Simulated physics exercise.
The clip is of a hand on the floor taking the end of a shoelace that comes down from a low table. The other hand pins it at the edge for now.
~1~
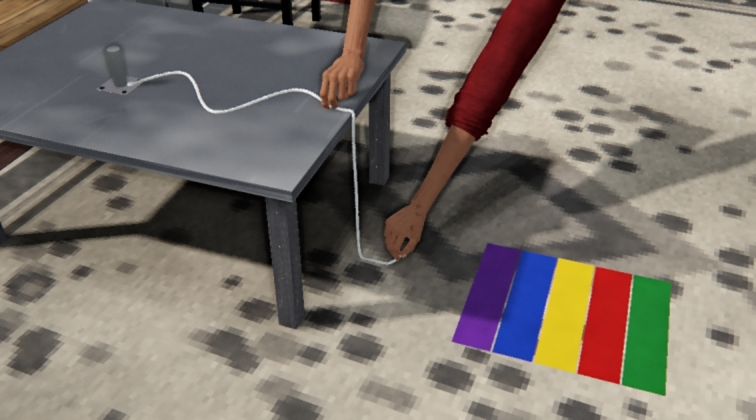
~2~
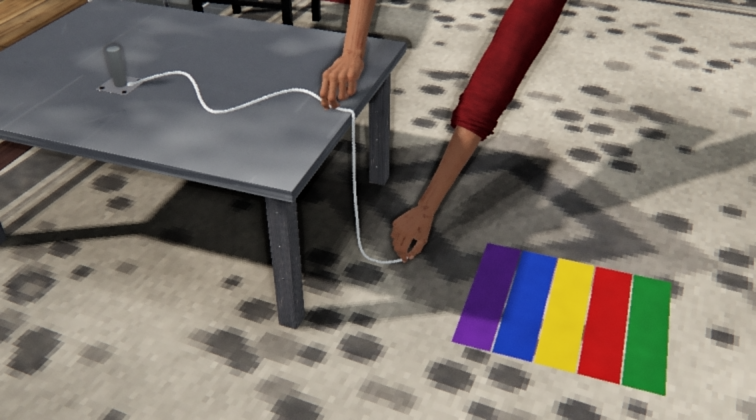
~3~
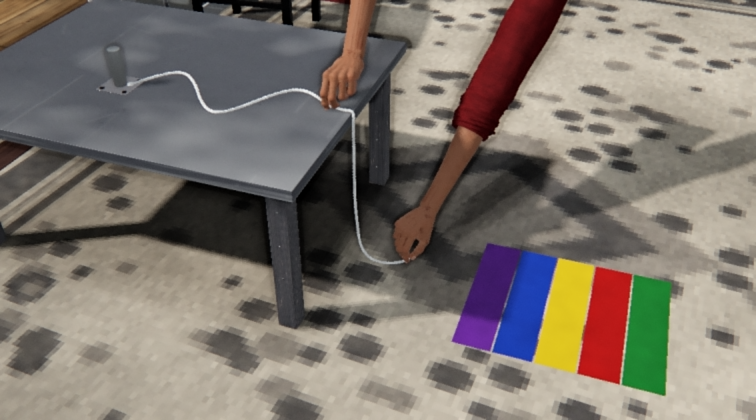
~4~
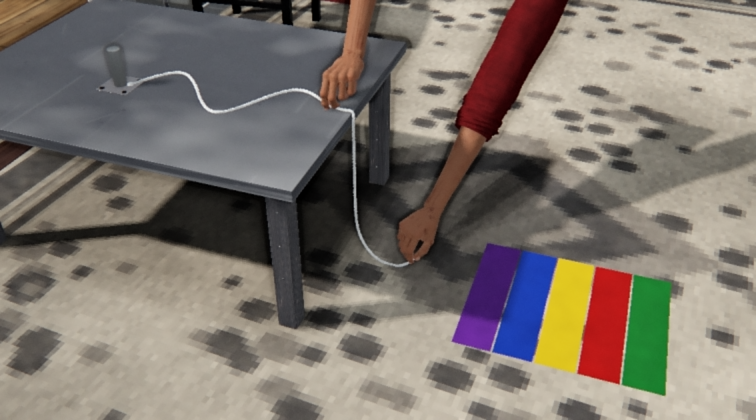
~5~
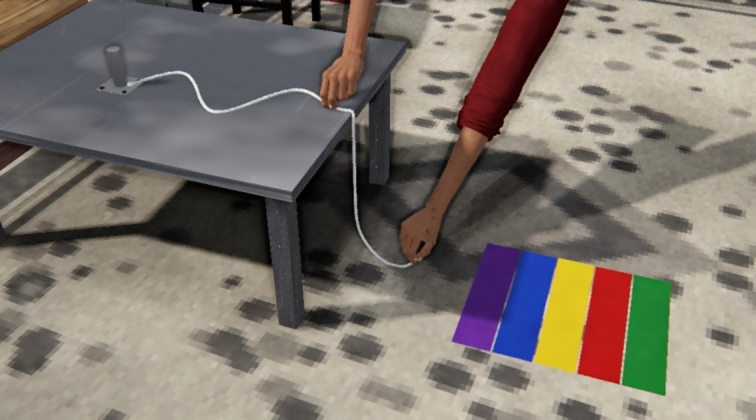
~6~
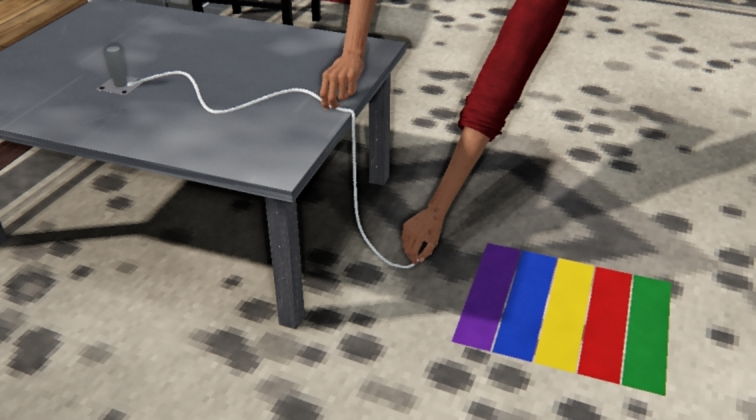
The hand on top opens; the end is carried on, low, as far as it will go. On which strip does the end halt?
The end stops over the red strip.
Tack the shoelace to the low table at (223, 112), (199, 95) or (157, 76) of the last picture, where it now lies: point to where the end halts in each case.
About (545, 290), (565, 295) and (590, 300).
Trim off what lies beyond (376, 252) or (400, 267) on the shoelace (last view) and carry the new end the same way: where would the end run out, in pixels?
Near (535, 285) and (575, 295).
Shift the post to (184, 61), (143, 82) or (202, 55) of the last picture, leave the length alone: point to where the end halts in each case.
In that order: (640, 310), (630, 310) and (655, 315).
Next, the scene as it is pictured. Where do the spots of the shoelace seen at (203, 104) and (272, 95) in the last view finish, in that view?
At (251, 103), then (334, 116).
Soon after, end near (542, 288); over blue.
Then, end near (583, 298); over yellow.
At full stretch, end near (610, 304); over red. It gets as far as the red strip.
